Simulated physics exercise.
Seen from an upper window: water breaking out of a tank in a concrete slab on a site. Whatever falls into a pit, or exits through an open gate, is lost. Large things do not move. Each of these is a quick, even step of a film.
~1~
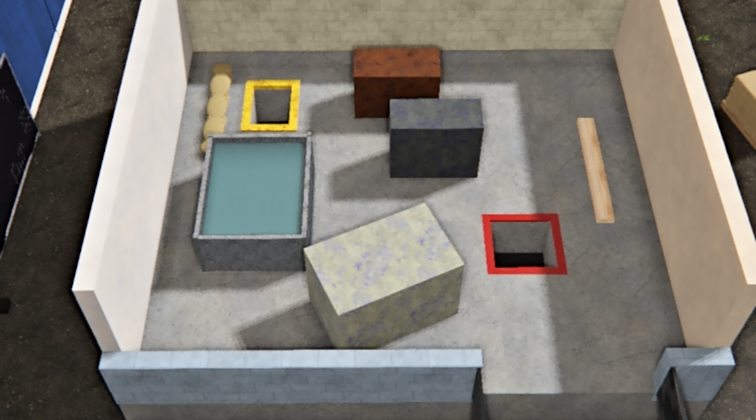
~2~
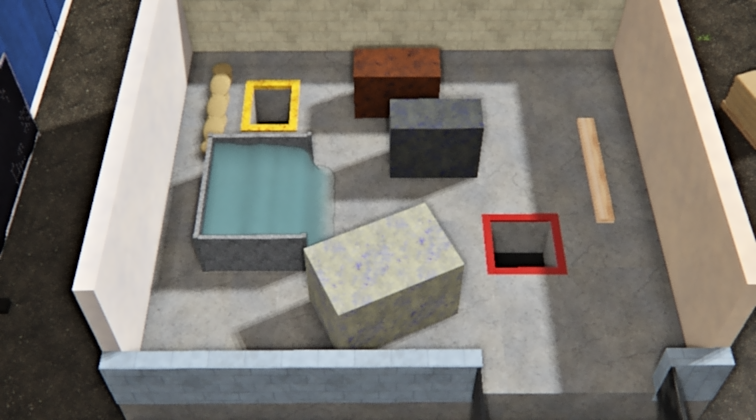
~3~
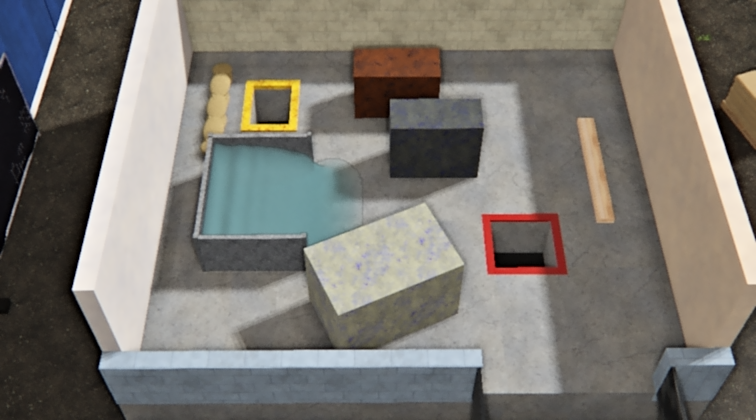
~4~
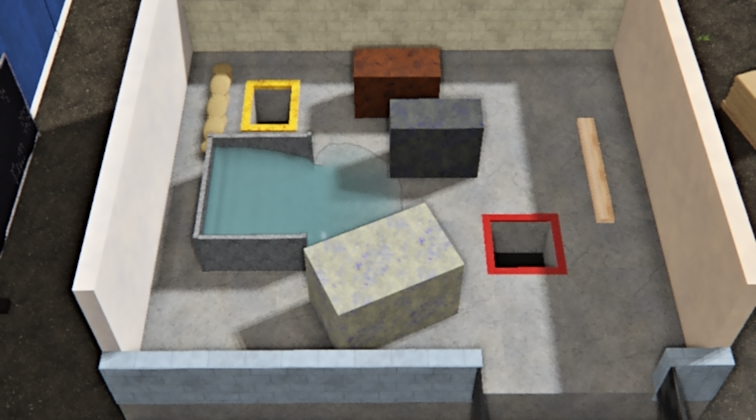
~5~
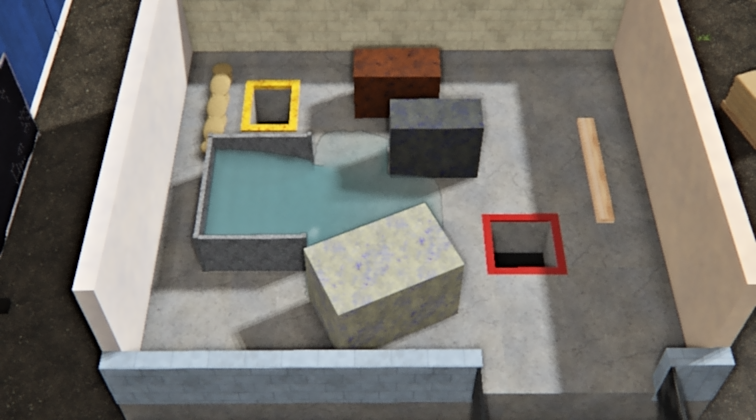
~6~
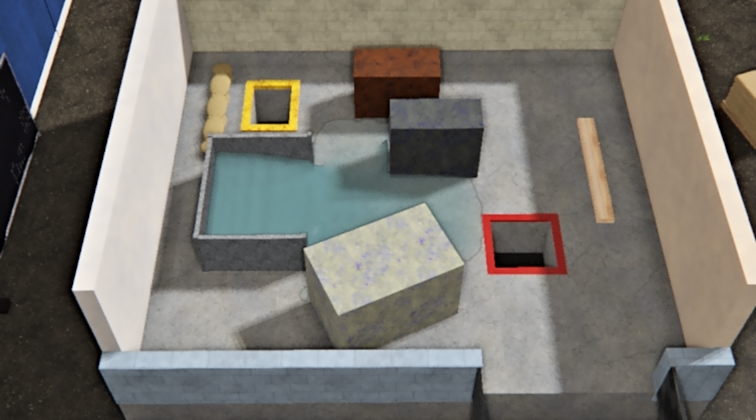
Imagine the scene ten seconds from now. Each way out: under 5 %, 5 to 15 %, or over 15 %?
Gate 5 to 15 %; yellow pit under 5 %; red pit over 15 %.
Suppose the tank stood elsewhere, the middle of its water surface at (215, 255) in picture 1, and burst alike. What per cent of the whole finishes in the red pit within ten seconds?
Red: 20 %.
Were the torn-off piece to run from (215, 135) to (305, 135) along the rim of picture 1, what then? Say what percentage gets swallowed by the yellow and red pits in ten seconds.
I'd say the yellow pit gets around 45 percent and the red pit around 2 percent.
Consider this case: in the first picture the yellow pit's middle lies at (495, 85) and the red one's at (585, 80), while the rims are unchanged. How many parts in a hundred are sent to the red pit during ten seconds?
In per cent: Red 25.
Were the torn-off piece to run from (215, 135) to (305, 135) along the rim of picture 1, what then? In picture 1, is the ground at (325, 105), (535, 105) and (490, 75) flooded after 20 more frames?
As listed: Awash, covered, awash.
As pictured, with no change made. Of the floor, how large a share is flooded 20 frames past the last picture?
That should be about 50 %.
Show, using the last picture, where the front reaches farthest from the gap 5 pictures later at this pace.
The flood front should get to about (618, 184).
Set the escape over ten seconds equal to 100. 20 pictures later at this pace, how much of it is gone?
About 50 per cent.
A moment on, water covers 20 % of the floor; the gate 0 %, the yellow pit 0 %, the red pit 5 %.
Next, water covers 35 % of the floor; the gate 0 %, the yellow pit 0 %, the red pit 12 %.
Then, water covers 50 % of the floor; the gate 0 %, the yellow pit 1 %, the red pit 19 %.
Later, water covers 70 % of the floor; the gate 3 %, the yellow pit 1 %, the red pit 26 %.
In the end, water covers 90 % of the floor; the gate 8 %, the yellow pit 1 %, the red pit 30 %.
